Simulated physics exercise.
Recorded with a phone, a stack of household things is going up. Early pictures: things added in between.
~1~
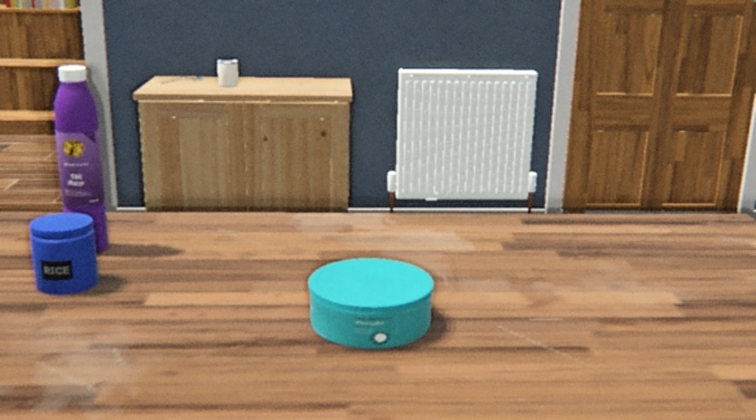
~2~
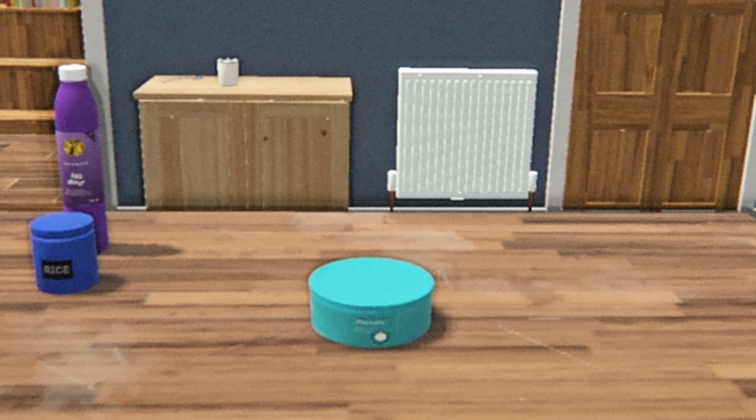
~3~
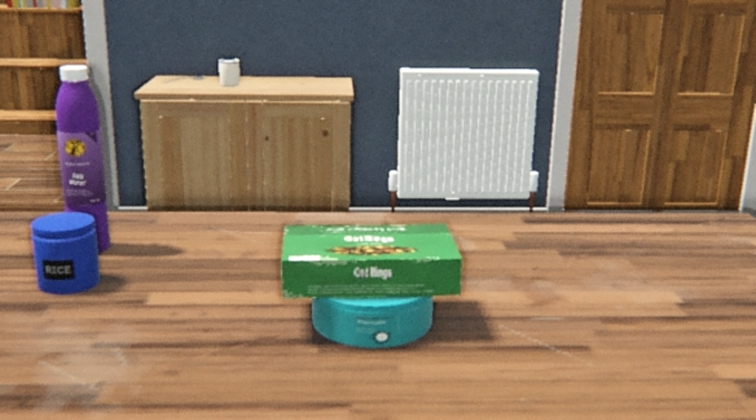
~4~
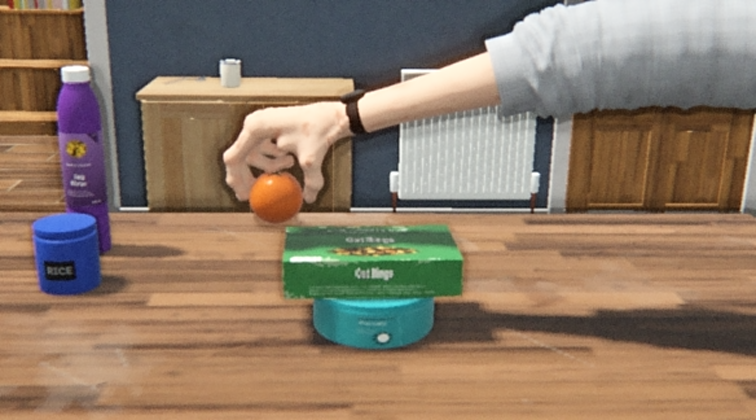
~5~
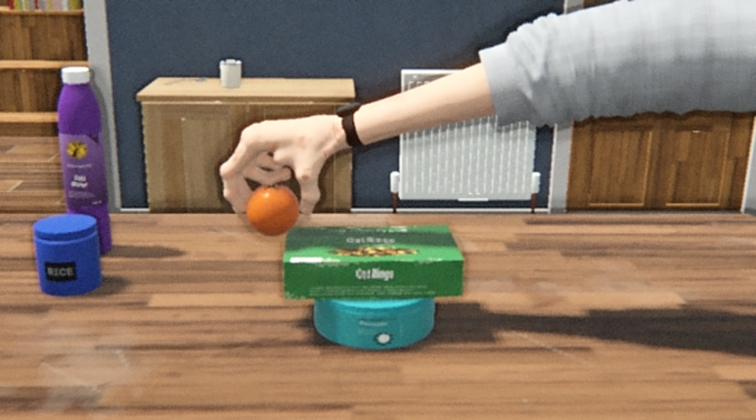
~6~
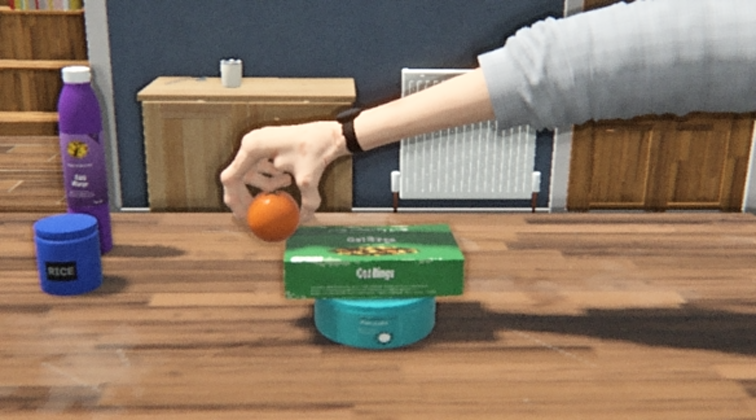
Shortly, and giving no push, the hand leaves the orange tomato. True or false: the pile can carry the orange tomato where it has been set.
False.
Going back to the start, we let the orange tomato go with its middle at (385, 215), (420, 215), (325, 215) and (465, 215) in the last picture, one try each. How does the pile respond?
Try 1: Stable. Try 2: Stable. Try 3: Stable. Try 4: Falls over.
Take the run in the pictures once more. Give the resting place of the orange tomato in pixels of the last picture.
In the final view it sits at roughly (224, 299).
Then, 0.30 s later than the last frame, orange tomato now fallen.
Then, 0.50 s later than the last frame, nothing new.
When it is over, fallen, orange tomato; the other 4 as before. End places, in pixels of the last picture, orange tomato near (224, 299). The pile gives way.
